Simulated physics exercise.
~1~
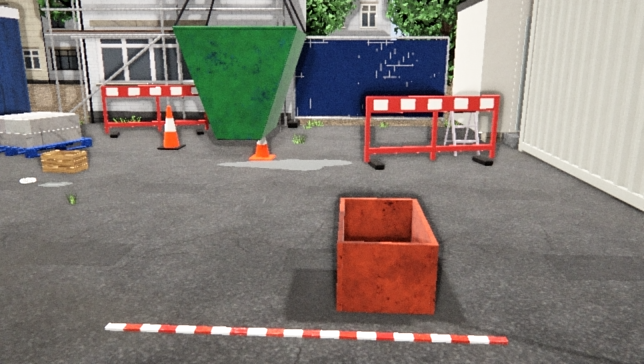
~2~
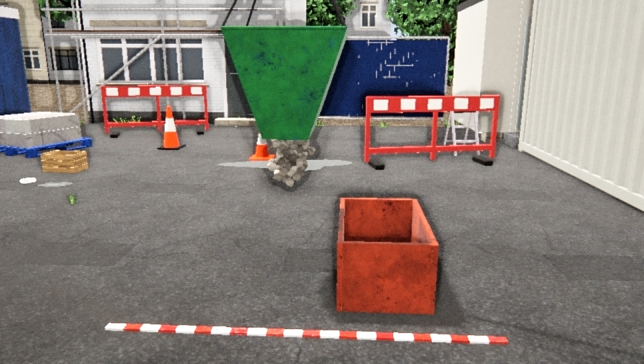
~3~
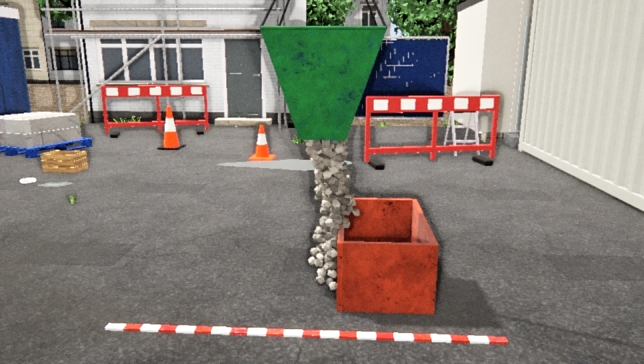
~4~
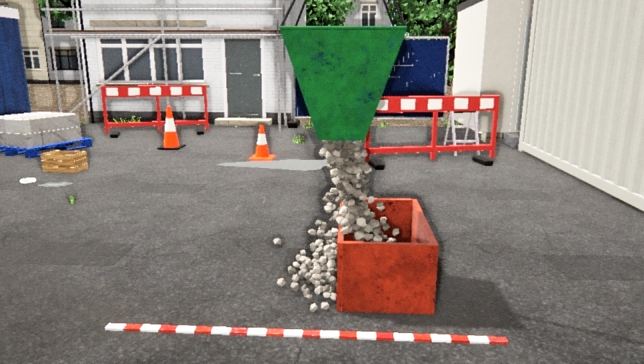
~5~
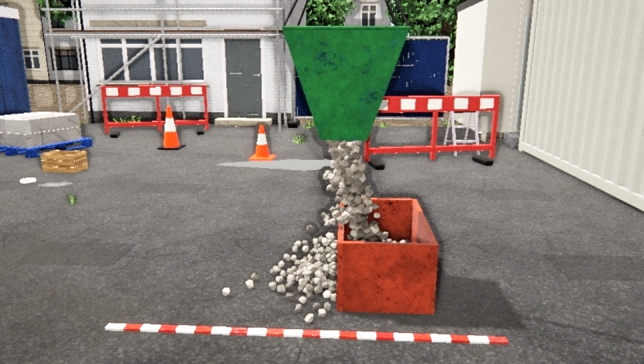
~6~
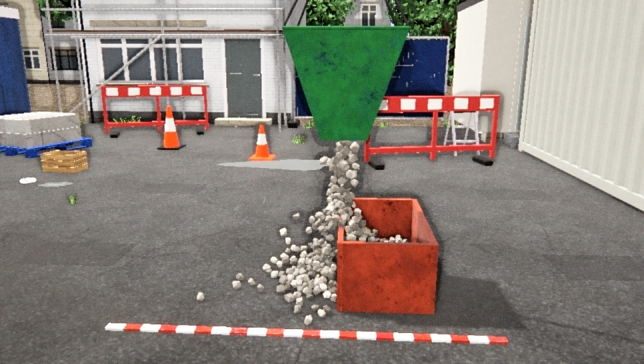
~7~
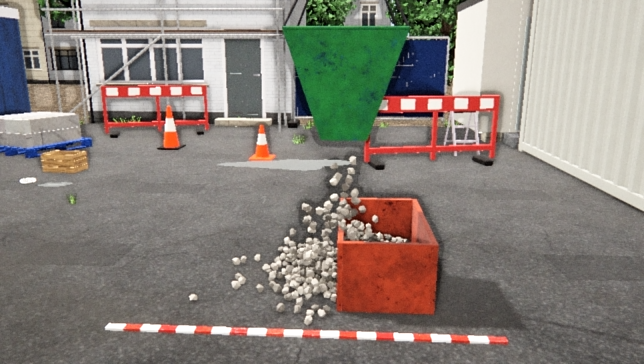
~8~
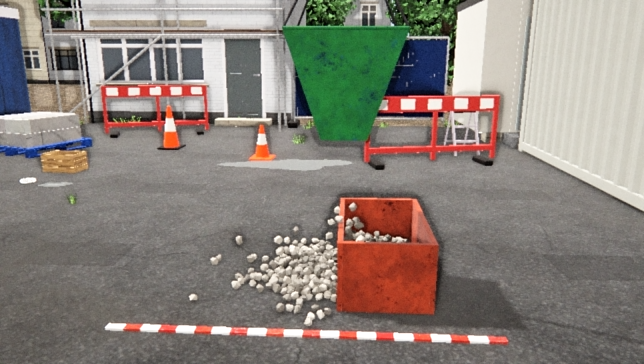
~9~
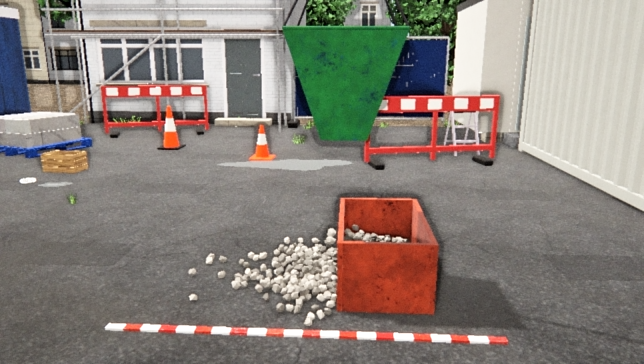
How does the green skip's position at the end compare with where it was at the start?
At the start the green skip hangs well to the left of the red bin, and by the end it is farther right, above the bin and slightly to the left of its middle.
We see a green skip move right across a paved yard, dropping pale stones from its bottom as it nears an open red bin. It stops above the bin and empties, leaving some stones inside and the rest scattered on the ground to the left.
